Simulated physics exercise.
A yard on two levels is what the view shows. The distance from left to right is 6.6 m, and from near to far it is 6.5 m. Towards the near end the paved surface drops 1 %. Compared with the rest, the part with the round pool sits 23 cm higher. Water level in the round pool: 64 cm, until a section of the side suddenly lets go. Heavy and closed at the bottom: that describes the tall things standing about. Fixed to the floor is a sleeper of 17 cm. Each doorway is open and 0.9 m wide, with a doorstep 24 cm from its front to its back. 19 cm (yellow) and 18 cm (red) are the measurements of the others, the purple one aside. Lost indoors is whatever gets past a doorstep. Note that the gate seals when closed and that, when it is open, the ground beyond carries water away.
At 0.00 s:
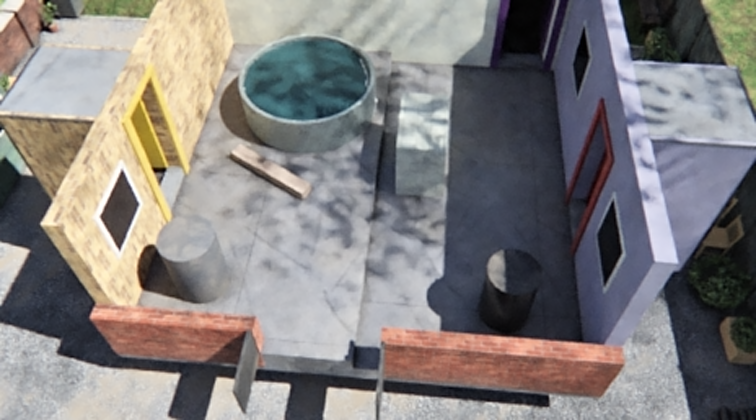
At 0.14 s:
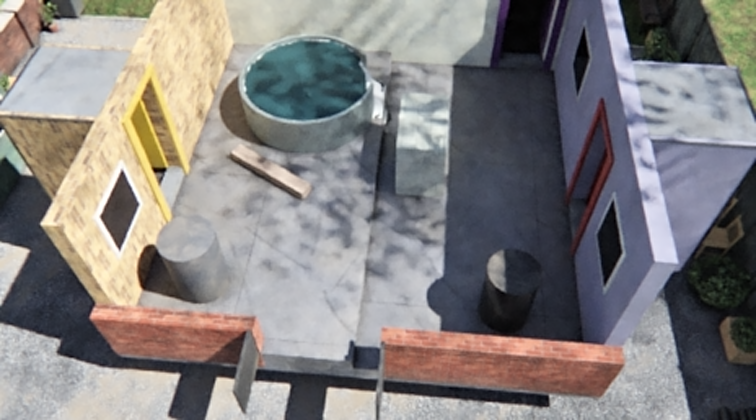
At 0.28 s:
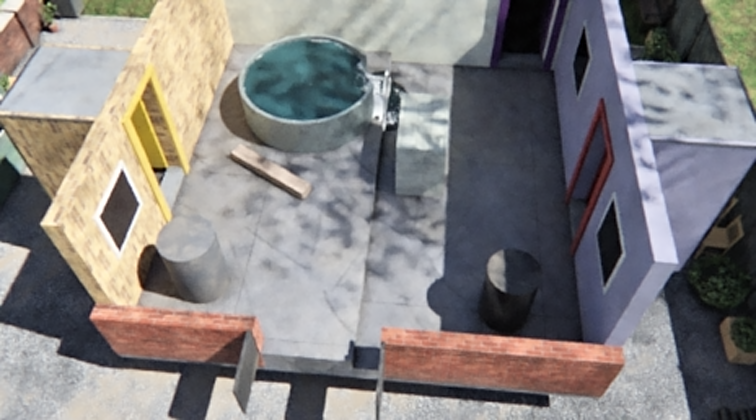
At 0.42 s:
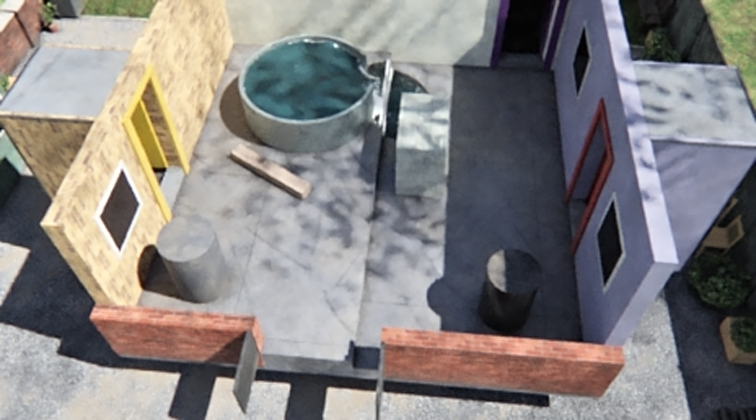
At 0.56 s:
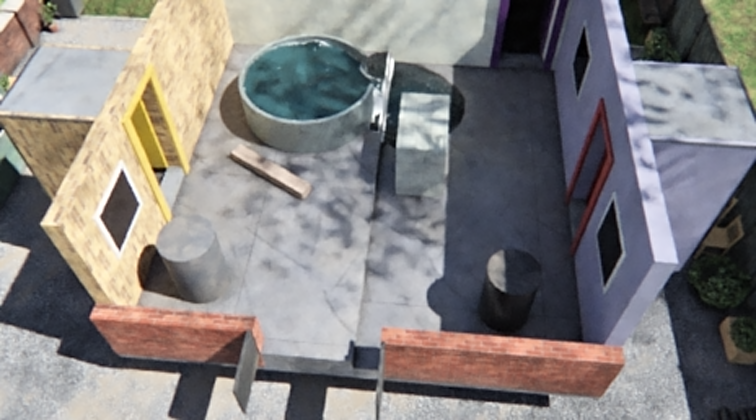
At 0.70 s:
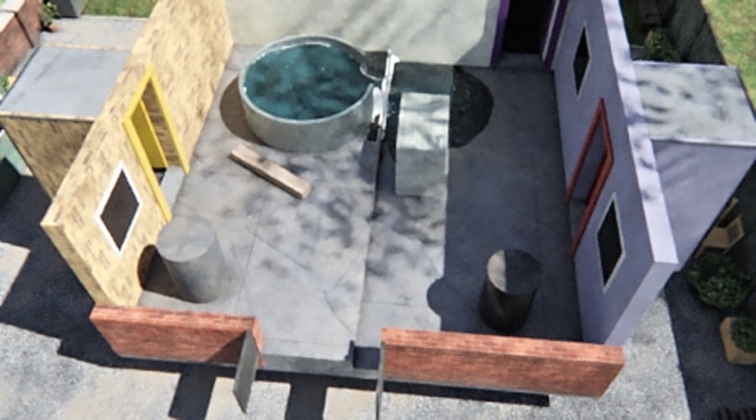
Water pouring from the right side of a round pool and spreading behind a pale block across a grey walled yard.
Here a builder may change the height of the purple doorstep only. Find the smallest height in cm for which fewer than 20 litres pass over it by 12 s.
I would say 23 cm.
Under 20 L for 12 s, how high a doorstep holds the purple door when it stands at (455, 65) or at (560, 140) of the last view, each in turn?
You'd want roughly 14.0 cm there first, then roughly 20 cm.
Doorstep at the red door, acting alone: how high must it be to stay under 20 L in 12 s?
The red one would have to be about 5.0 cm high.
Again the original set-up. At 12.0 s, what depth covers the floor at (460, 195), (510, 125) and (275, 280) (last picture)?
About 3, 4 and 0 cm.
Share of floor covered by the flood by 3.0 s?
I'd say near 30 percent.
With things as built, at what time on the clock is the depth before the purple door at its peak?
The depth peaks at about 3.2 seconds.
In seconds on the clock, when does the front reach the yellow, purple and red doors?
Arrival times - yellow: Not within the 12 s; purple: 1.1 s; red: 2.2 s.
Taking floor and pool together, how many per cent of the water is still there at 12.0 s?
Water still present: Approx. 88 %.
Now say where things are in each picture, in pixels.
In the first frame, the round pool at (307, 79) is whole and still, 64 cm deep; the purple door at (528, 27) is dry.
In the second frame, water pours out at (371, 89) and has run 0.3 m, to (384, 94); about 9 cm deep outside, 64 cm at the back.
In the third frame, the gap is at (371, 91), the front 0.8 m out at a hidden place; the back of the round pool holds 64 cm.
In the fourth frame, water pours out at (371, 91) and has run 1.2 m, to a hidden place; about 7 cm deep outside, 64 cm at the back.
In the fifth frame, the front is at (459, 99), 1.7 m from the gap at (371, 91); 3.0 m2 of floor is wet, 64 cm left at the back.
In the sixth frame, the gap is at (371, 90), the front 2.3 m out at (490, 103); the back of the round pool holds 63 cm; the purple door at (528, 27), 3.2 m from the gap, is still 1.0 m from the nearest water.
After 1.4 s water covers 25 % of the floor, deepest (32 cm) near (375, 94); 9 cm at the purple door, 0 litres in over its 19 cm doorstep.
After 3.0 s water covers 30 % of the floor, deepest (32 cm) near (551, 88); 24 cm at the purple door, 19 litres in over its 19 cm doorstep.
After 12.0 s water covers 55 % of the floor, deepest (18 cm) near (578, 360); 7 cm at the purple door, 39 litres in over its 19 cm doorstep.
At the purple door as built, the water arrived by 1.1 s and peaked near 26 cm at 3.2 s.
With a doorstep of 20 cm, 32 litres would have come in within the 12 s; with 27 cm, 8 litres. So under 20 litres takes about 23 cm.
